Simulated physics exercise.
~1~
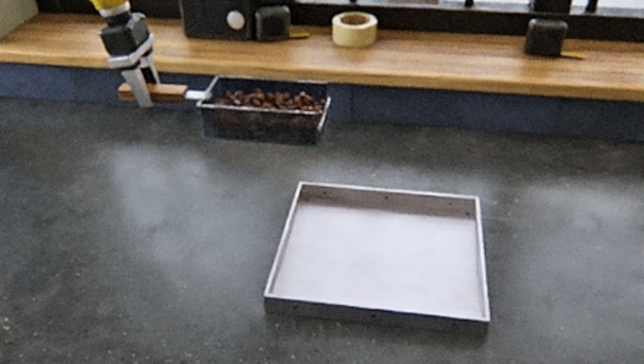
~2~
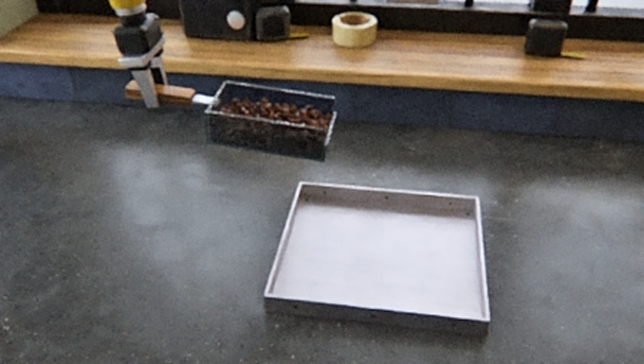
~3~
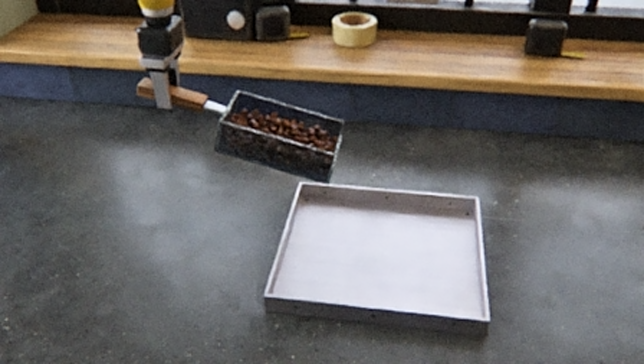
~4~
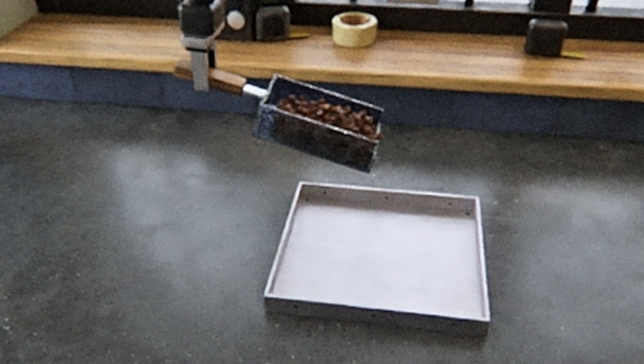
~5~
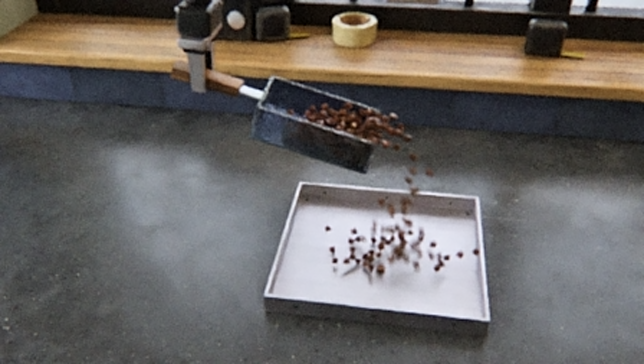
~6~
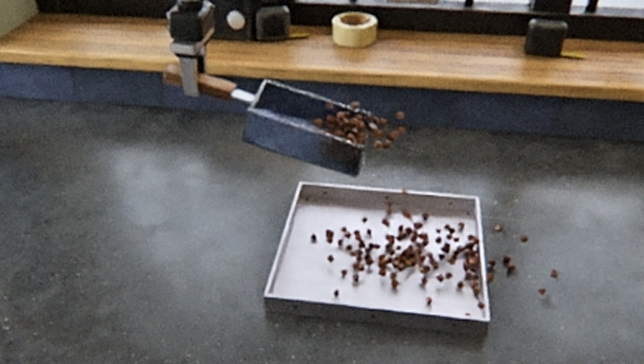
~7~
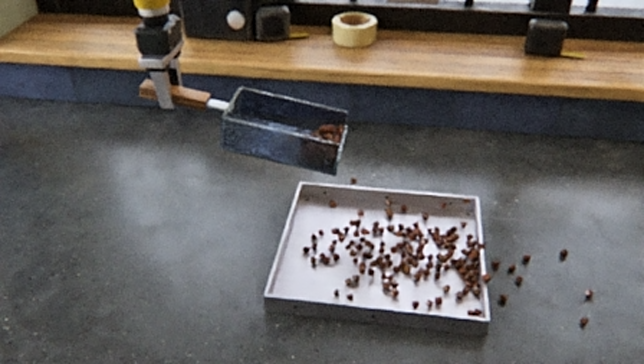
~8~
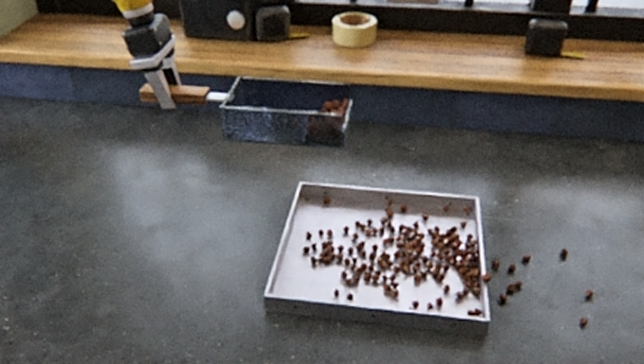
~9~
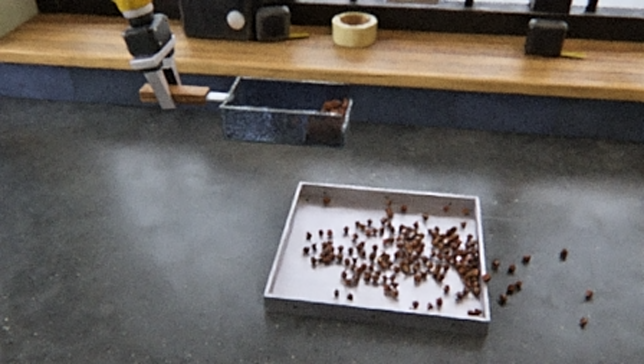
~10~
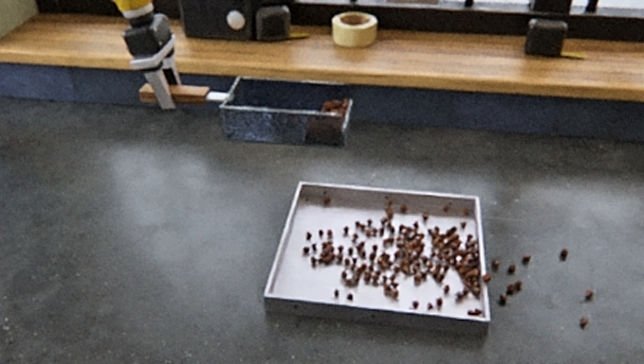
Robot arm carrying a box of brown pellets rightward, tipping most into a shallow tray, spilling several beside it, then levelling back.
